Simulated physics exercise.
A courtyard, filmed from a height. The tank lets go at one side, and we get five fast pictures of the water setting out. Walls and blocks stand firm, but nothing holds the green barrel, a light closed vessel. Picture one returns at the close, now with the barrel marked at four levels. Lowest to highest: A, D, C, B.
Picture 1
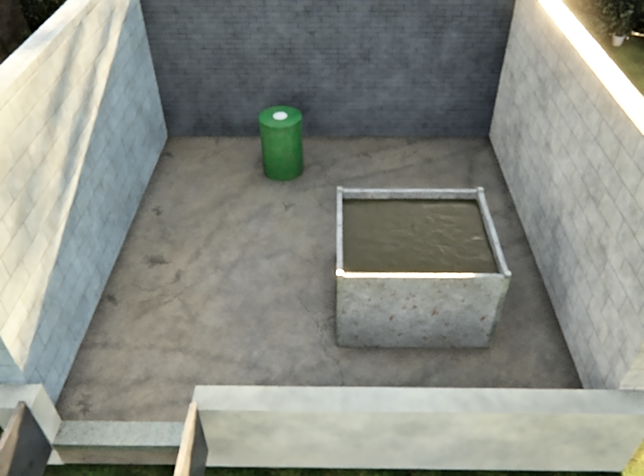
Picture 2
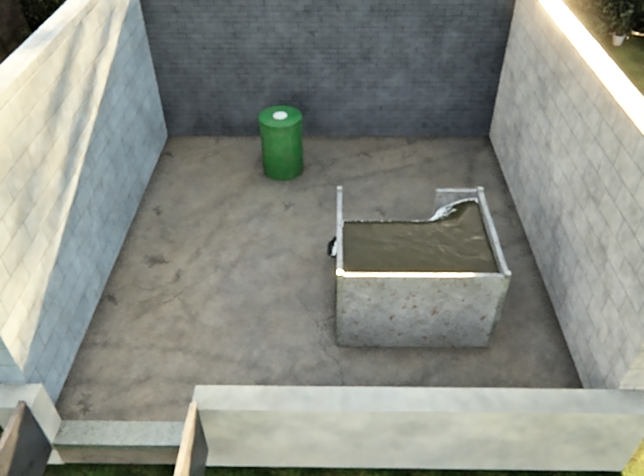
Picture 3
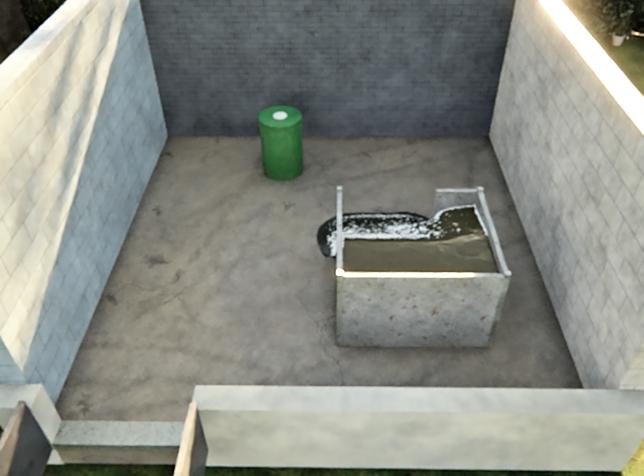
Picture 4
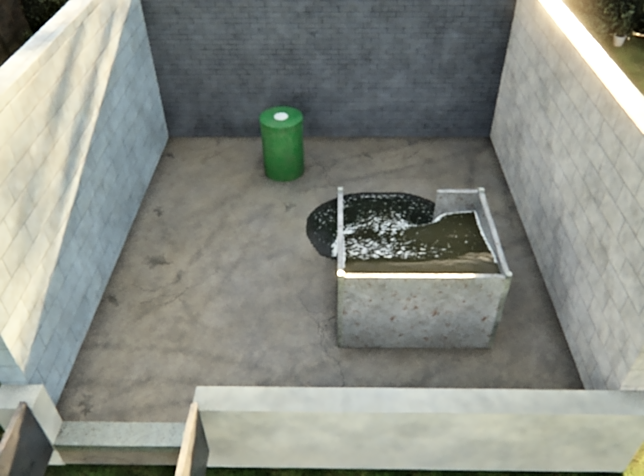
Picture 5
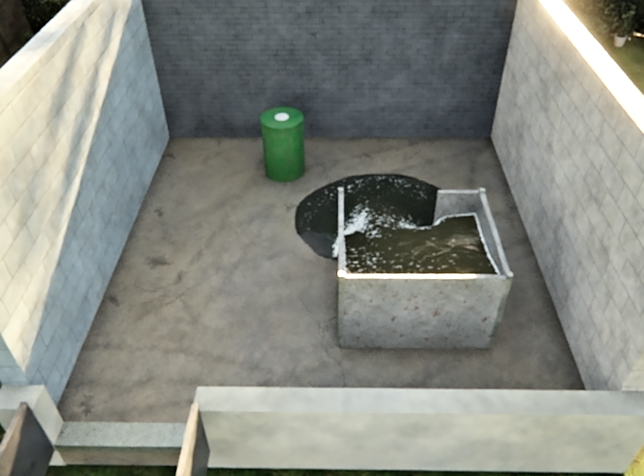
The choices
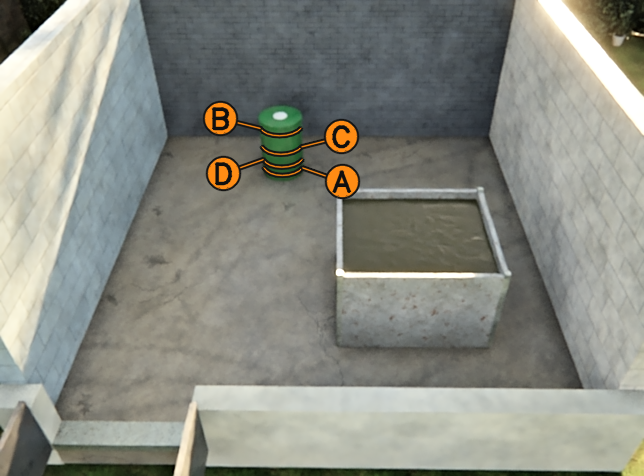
Murky water fills a square concrete tank in a walled yard, then pours out through a gap that opens in the tank's back side. It spreads over the bare ground behind and to the left as a dark, foam-flecked puddle, widening toward a green barrel that stays still.
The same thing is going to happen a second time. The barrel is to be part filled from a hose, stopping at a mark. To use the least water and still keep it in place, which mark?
Take C.
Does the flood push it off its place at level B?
No.
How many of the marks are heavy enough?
Two.
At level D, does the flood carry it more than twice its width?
No, it does not.
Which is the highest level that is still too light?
It is D.
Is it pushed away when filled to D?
Yes.
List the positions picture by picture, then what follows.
The first frame shows lid of the green barrel at (280, 116); tank full, its middle at (415, 235); open gate at (120, 388).
In the second frame, water covers 2 % of the ground, mostly out of sight from here.
In the third frame, water covers 5 % of the ground, mostly out of sight from here.
In the fourth frame, 8 % of the ground wet, in view closest to the barrel at (324, 208).
The fifth frame shows lid of the green barrel at (282, 117); 13 % of the ground wet, in view closest to the barrel at (326, 189).
On the marked copy, A at (282, 175); B at (279, 135); C at (280, 154); D at (281, 167); from the bottom up A, D, C, B.
Choosing A, it is pushed about 5 times its own width away.
Choosing B, it does not move.
Choosing C, it does not move.
Choosing D, it is pushed about its own width away.
